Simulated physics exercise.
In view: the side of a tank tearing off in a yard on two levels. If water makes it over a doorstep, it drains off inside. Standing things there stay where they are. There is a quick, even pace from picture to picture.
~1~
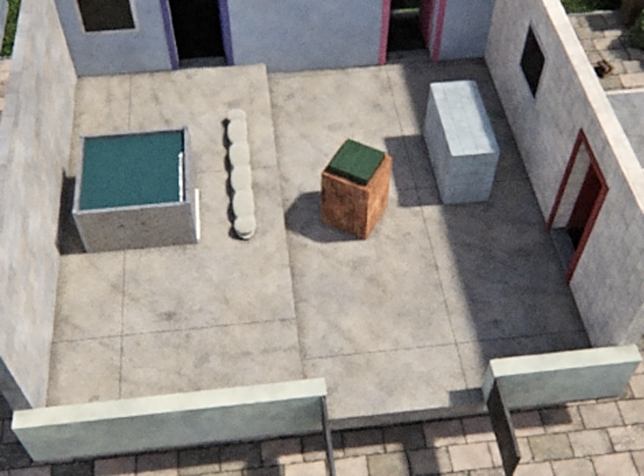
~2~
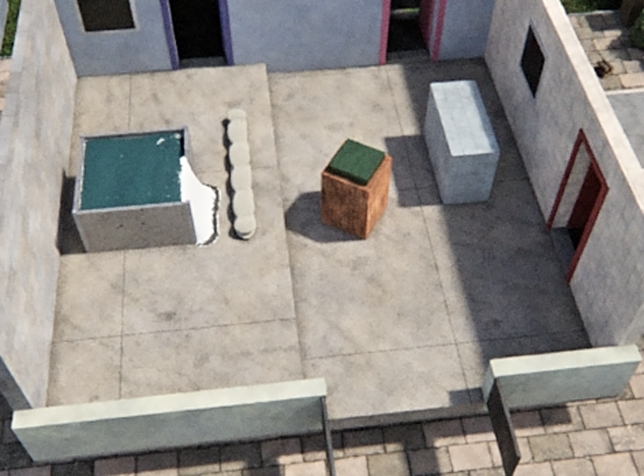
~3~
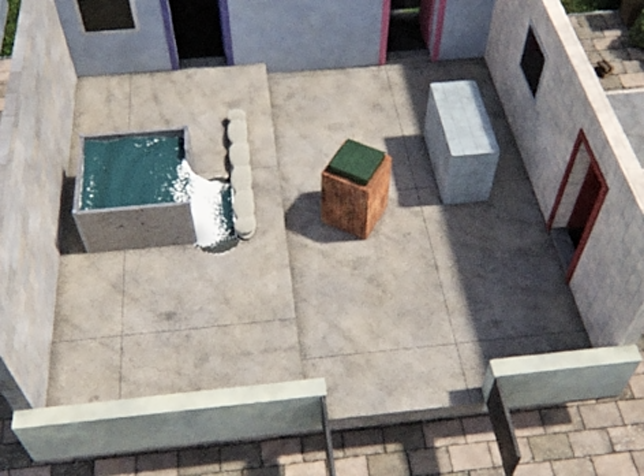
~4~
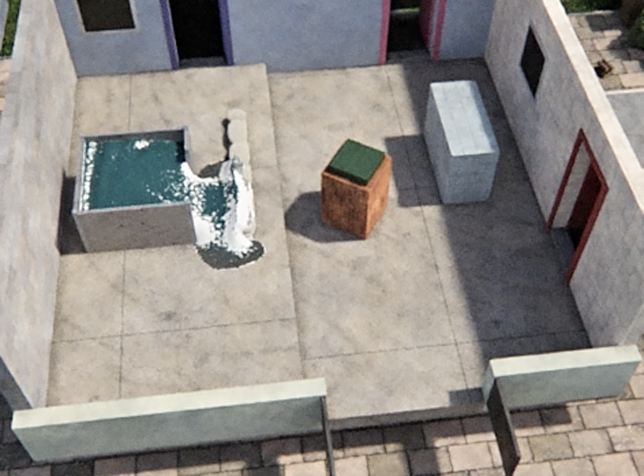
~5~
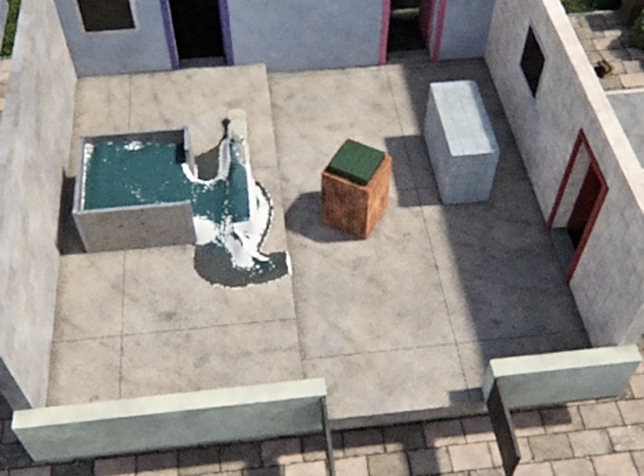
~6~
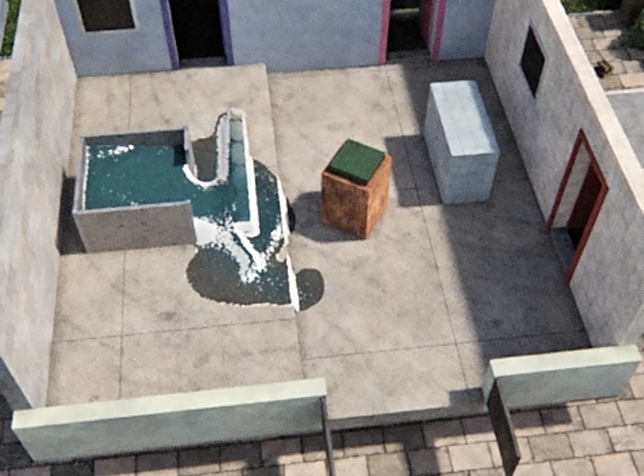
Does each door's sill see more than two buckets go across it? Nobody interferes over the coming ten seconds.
The blue door receives more than two buckets; the pink door receives no more than two buckets; the red door receives no more than two buckets.
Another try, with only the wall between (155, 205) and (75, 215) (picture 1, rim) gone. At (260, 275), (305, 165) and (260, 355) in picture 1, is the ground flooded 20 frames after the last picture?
First soaked, second unwetted, third soaked.
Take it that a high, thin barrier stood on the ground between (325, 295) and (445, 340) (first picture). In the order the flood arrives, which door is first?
I'd go with the one in blue.
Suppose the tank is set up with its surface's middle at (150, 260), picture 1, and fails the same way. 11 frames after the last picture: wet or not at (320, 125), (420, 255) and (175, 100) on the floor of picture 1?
Bone-dry, soaked, bone-dry.
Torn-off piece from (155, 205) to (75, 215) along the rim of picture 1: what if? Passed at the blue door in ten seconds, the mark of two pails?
I reckon the blue door doesn't reach it.
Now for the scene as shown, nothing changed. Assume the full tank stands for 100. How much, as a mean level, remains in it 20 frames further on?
My reading is roughly 22 in a hundred.
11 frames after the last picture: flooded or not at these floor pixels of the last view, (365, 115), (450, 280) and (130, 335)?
Point by point: Inundated, inundated, not yet wet.
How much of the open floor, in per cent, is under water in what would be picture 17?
I'd put it at roughly 55 per cent.
A moment on, water covers 30 % of the floor; the blue door under two buckets in, the pink door not reached, the red door not reached.
Next, water covers 55 % of the floor; the blue door over two buckets in, the pink door not reached, the red door not reached.
Then, water covers 60 % of the floor; the blue door far over two buckets in, the pink door wet at the sill, nothing in, the red door wet at the sill, nothing in.
Later, water covers 70 % of the floor; the blue door far over two buckets in, the pink door wet at the sill, nothing in, the red door wet at the sill, nothing in.
In the end, water covers 90 % of the floor; the blue door far over two buckets in, the pink door wet at the sill, nothing in, the red door wet at the sill, nothing in.
